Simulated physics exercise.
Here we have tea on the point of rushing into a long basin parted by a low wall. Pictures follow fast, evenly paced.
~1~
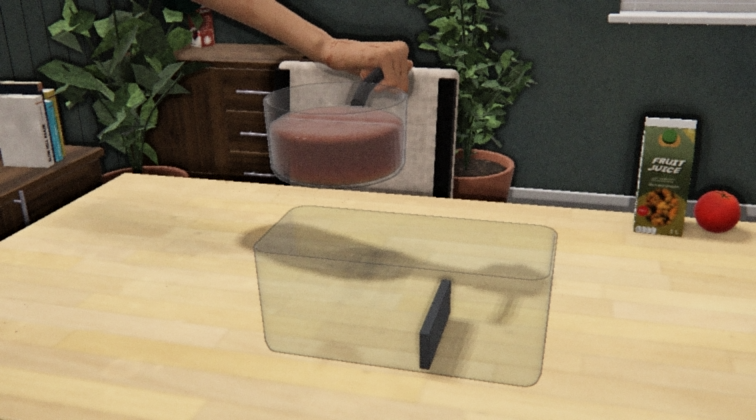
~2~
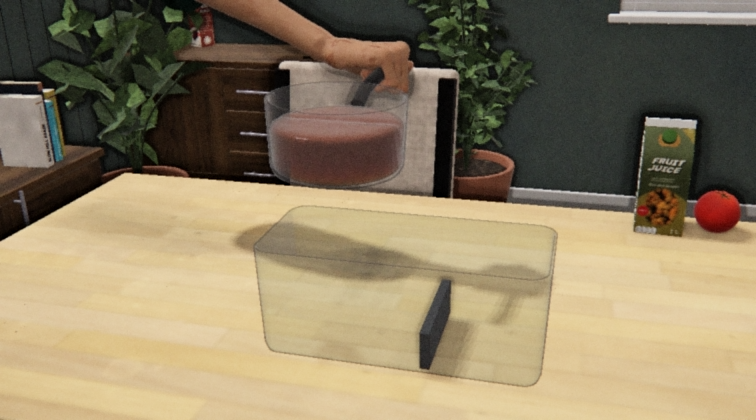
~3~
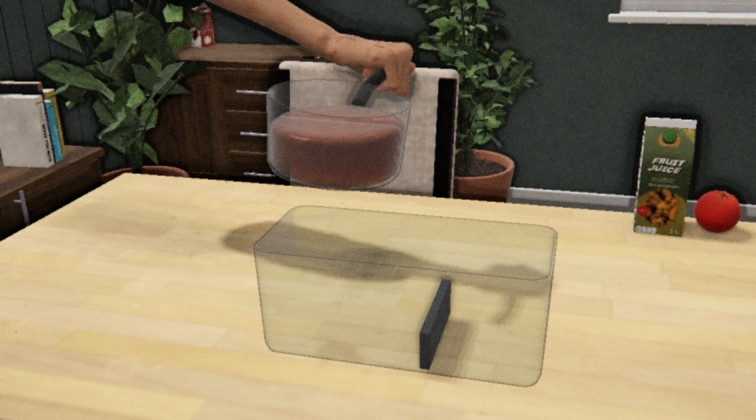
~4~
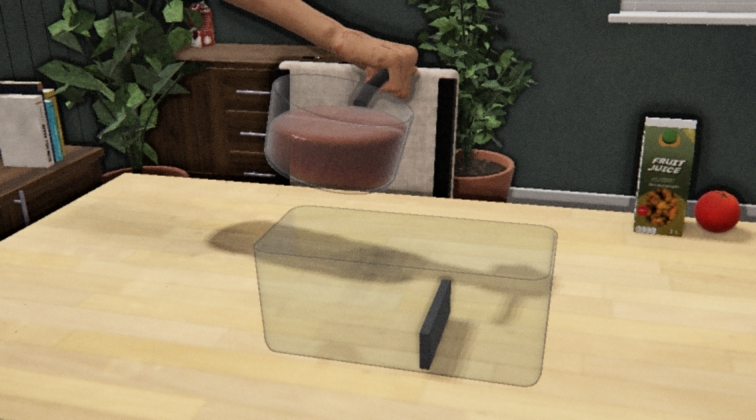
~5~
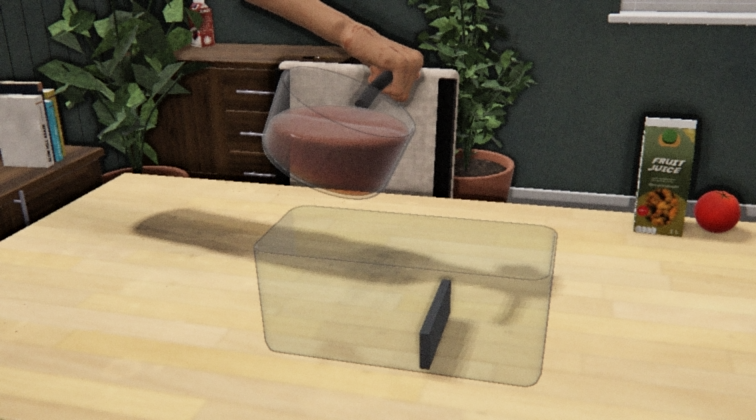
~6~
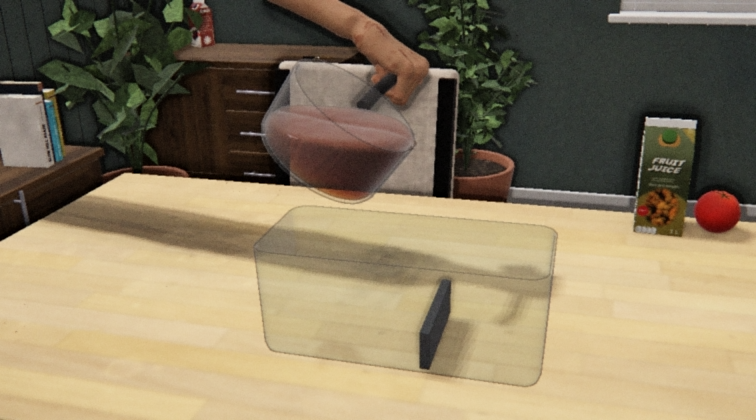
The video shows a hand holding a clear pitcher of reddish liquid above a transparent basin with a low dark divider on a wooden table, gradually tilting the pitcher further while the basin stays still.
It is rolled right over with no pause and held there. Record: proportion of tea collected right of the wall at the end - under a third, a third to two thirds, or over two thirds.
Proportion recorded: A third to two thirds.
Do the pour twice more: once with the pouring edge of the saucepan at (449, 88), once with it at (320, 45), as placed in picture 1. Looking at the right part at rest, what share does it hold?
About 80 % the first time, about 15 % the second.
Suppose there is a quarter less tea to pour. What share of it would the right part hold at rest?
It comes to near 35 per cent.
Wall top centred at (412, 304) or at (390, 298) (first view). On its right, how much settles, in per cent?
Around 75 per cent for the first, around 90 per cent for the second.
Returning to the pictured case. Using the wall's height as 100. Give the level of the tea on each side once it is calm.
Some 40 per cent left and 50 right.
A moment on, the saucepan is tipped on its side and 31 per cent is still to pour, 7 is left of the wall and 24 right of it.
Next, the saucepan is tipped right over and 9 per cent is still to pour, 29 is left of the wall and 54 right of it.
Then the saucepan is tipped right over and 2 per cent is still to pour, 44 is left of the wall and 48 right of it.
Later the saucepan is tipped right over and 1 per cent is still to pour, 53 is left of the wall and 45 right of it.
Finally, 55 per cent lies left of the wall, 43 right of it and 2 outside.
